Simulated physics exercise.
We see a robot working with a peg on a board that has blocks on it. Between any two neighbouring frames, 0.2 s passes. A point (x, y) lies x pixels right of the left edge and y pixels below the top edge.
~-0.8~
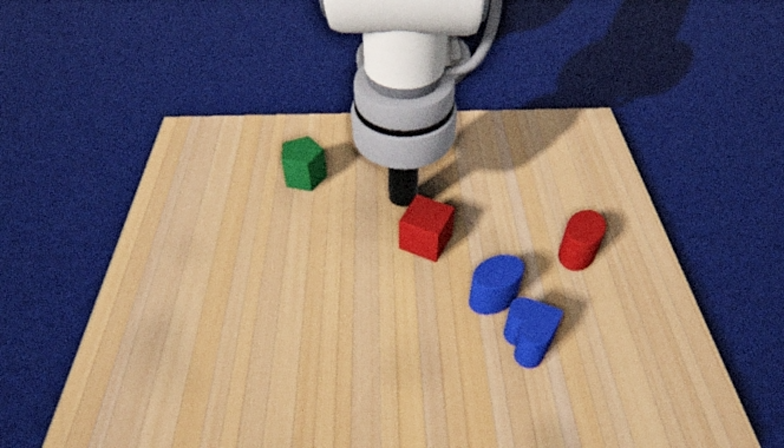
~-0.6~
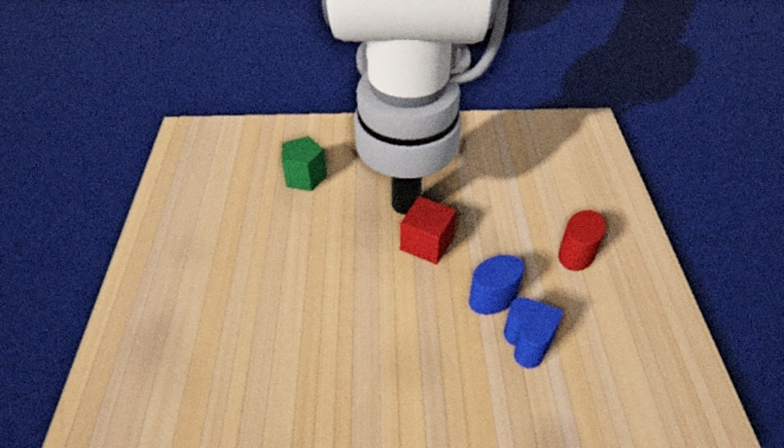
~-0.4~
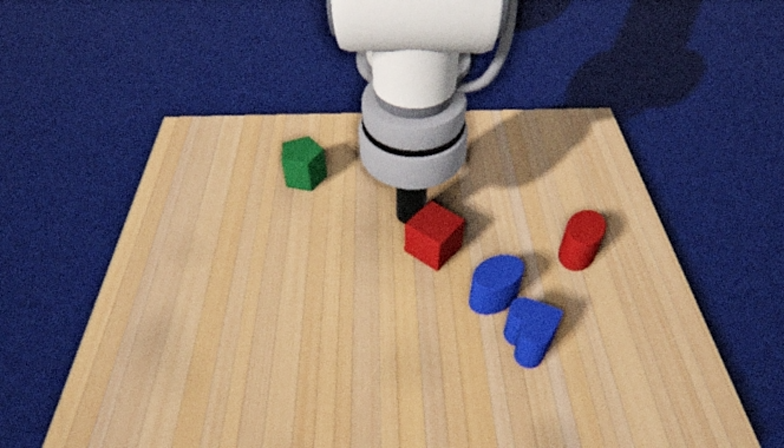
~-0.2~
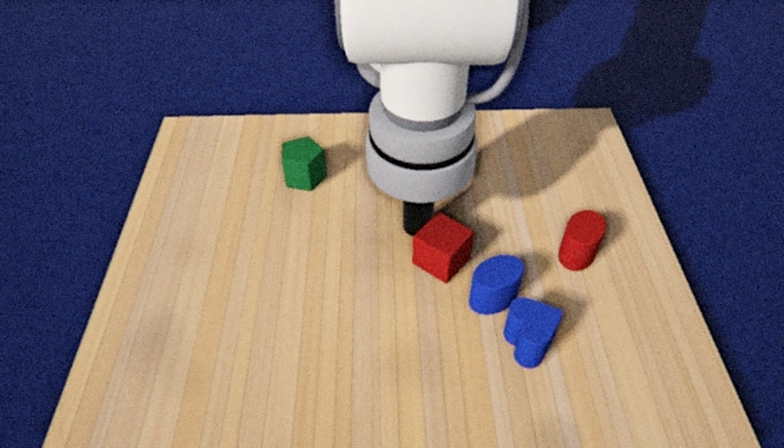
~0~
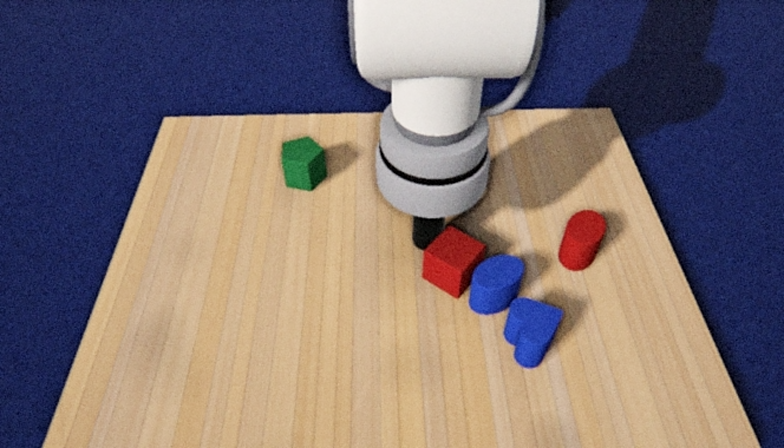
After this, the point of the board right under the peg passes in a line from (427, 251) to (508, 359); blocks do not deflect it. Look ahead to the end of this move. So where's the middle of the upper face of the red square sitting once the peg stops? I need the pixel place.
If I read the scene right, the answer is (559, 327).
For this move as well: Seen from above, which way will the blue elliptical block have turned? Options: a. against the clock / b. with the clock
Letter a.
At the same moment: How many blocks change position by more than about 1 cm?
I expect three or more blocks to move.
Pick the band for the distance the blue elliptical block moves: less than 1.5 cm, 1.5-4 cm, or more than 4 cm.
By the end of the path, it will have gone past 4 cm.
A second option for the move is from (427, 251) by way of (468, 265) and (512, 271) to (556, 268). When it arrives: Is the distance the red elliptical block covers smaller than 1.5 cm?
Yes
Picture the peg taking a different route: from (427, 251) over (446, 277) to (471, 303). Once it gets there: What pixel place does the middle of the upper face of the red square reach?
Put as a pixel place, it's (514, 299).
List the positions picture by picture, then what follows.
In the first picture, lower end of the peg at (403, 197), tops of blocks, red square at (427, 214), blue elliptical block at (499, 271), blue heart at (536, 318).
In the second picture, peg at (406, 205), red square at (429, 216).
In the third picture, peg at (411, 215), red square at (435, 221).
In the fourth picture, peg at (418, 226), red square at (444, 233).
In the fifth picture, peg at (428, 240), red square at (455, 248), blue elliptical block at (499, 271), blue heart at (536, 318).
The first path, step by step. One third of the way, peg at (453, 274); red square at (488, 283); blue elliptical block at (533, 292), turned 25° anticlockwise; blue heart at (556, 335), turned 15° clockwise.
Two thirds of the way, peg at (481, 310); red square at (529, 313), turned 35° anticlockwise; blue elliptical block at (573, 305), turned 50° anticlockwise; blue heart at (583, 354), turned 75° clockwise.
At the end, peg at (511, 349); red square at (559, 327), turned 55° anticlockwise; blue elliptical block at (594, 306), turned 65° anticlockwise; blue heart at (597, 363), turned 85° clockwise.
